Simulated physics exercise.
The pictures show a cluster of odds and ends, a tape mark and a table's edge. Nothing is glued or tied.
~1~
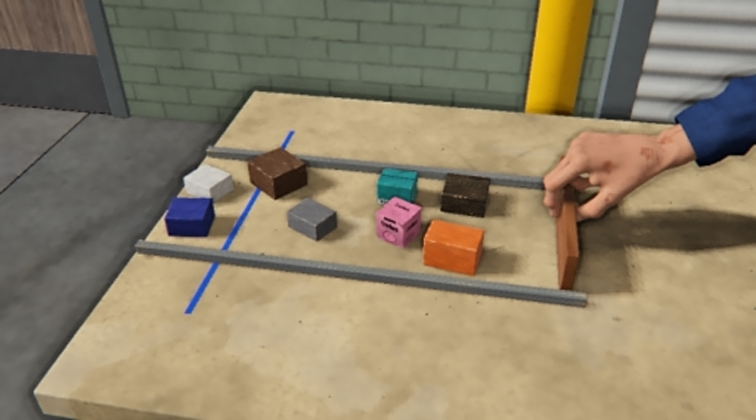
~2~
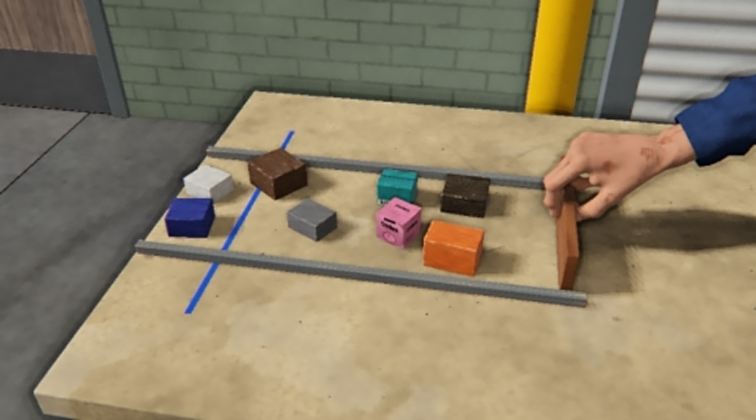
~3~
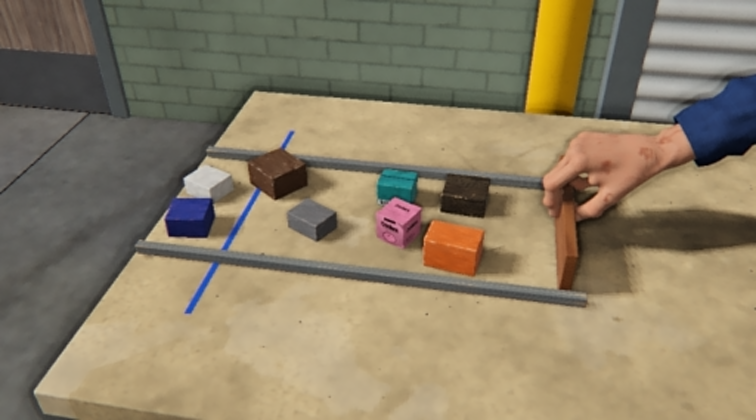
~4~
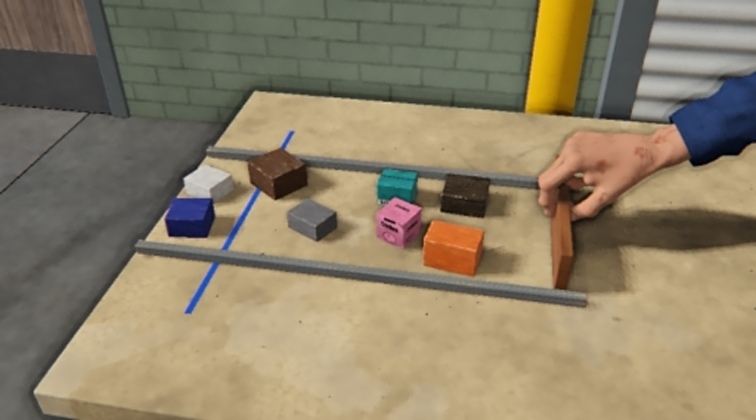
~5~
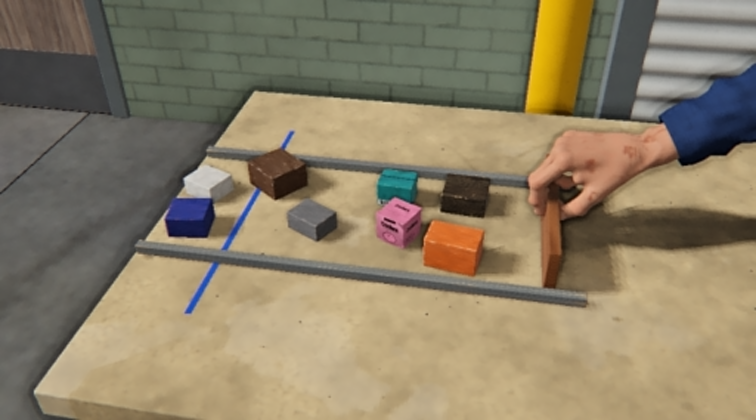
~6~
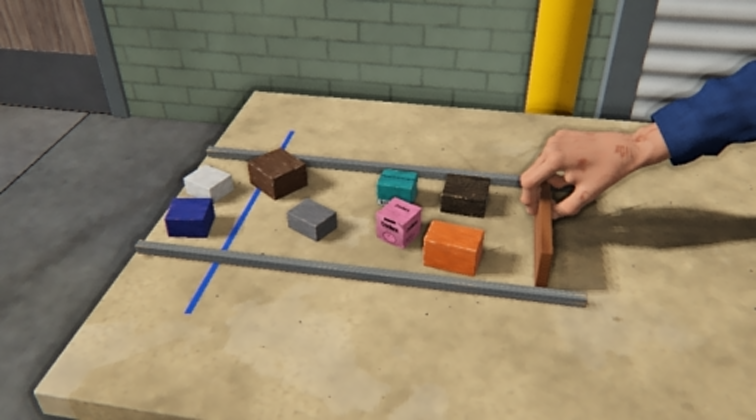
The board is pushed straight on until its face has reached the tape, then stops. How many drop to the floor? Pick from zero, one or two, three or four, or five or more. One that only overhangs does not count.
Here the number that fall off is one or two.
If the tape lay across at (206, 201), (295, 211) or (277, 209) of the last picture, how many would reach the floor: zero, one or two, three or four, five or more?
For each place: 5 or more; no fall at all; no fall at all.
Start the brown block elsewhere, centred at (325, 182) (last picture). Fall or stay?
It falls.
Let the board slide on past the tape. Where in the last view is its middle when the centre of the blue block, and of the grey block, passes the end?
About (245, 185), and (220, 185) for the other.
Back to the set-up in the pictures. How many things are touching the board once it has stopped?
That makes 3.
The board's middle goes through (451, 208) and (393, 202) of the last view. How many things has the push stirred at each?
At the one place 4, at the other 4.
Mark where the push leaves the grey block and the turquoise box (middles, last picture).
About (203, 198), and the other about (206, 167).
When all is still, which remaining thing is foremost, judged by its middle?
The white block.
Early on, none off yet; white block at rest near (209, 184); blue block at rest near (190, 218); brown block at rest near (278, 173).
Finally, the number that fall off is one or two; lost, brown block.
